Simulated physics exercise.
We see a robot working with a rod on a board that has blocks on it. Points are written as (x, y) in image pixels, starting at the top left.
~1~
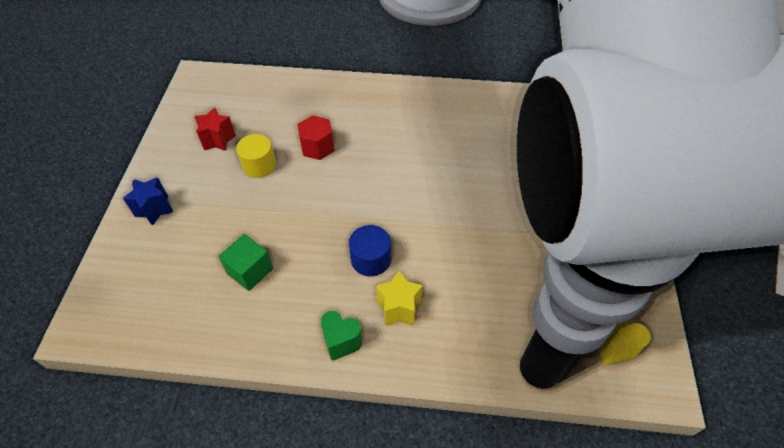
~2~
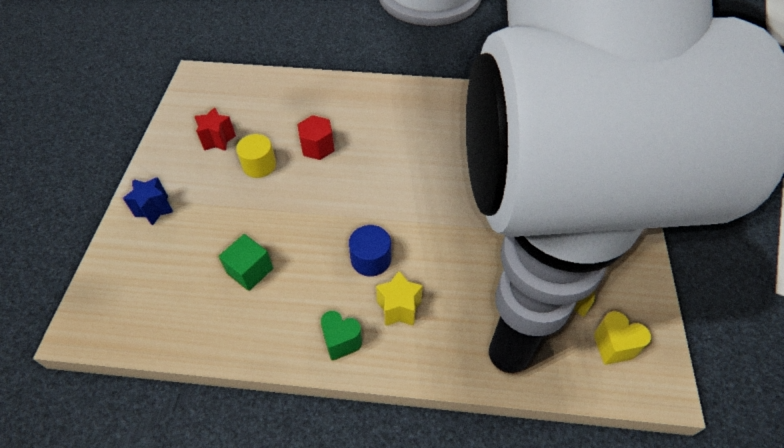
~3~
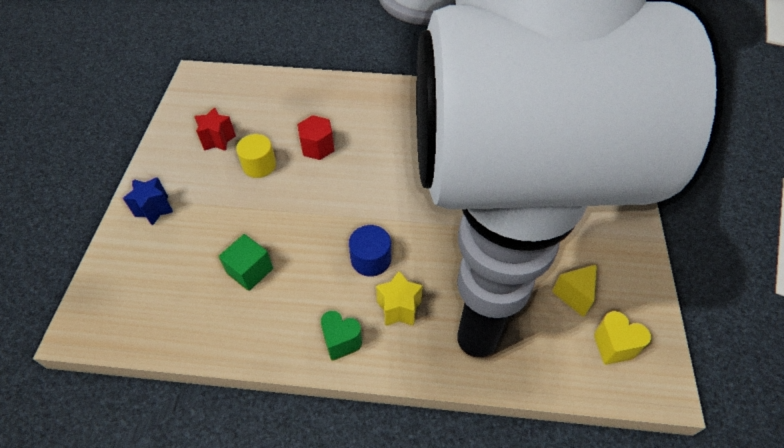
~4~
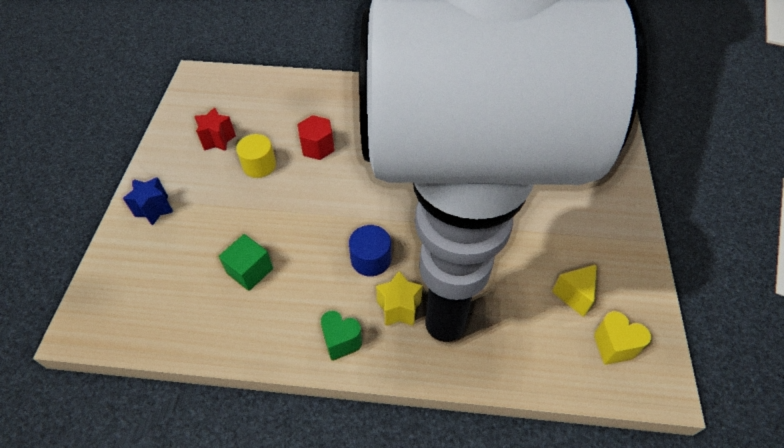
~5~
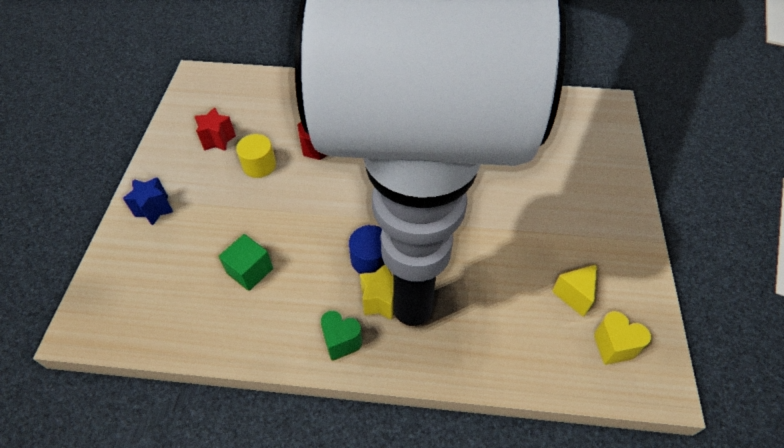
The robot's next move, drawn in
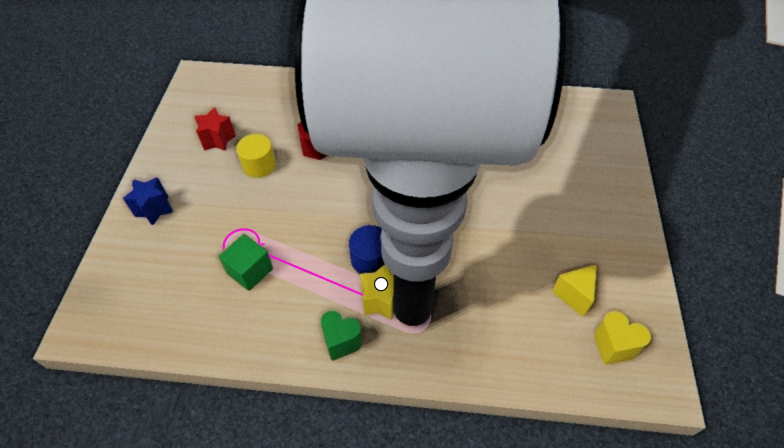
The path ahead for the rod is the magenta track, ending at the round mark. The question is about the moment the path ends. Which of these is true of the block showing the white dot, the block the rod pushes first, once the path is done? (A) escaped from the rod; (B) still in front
The correct letter is B.
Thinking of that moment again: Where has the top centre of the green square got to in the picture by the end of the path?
If I read the scene right, the answer is (205, 249).
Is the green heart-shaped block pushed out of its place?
No, that is not what happens.
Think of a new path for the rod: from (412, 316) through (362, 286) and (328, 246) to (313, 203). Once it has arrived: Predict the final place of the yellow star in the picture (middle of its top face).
I'd expect the centre of its top face to be at (289, 234).
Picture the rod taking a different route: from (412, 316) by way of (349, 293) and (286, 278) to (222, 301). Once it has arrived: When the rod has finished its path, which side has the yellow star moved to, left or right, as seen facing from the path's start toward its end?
The shift is to the right of that direction.
The line goes in a line from (412, 316) to (241, 244); the dot is on the yellow star.
On the path given first. One third of the way, rod (349, 282); blue disc (363, 234); yellow star (318, 258).
Two thirds of the way, rod (292, 258); green square (222, 251), turned 35° anticlockwise; blue disc (363, 234); yellow star (263, 232).
At the end, rod (238, 236); green square (205, 249), turned 85° anticlockwise; green heart-shaped block unmoved; blue disc (363, 234); yellow star (216, 206), turned 20° clockwise.
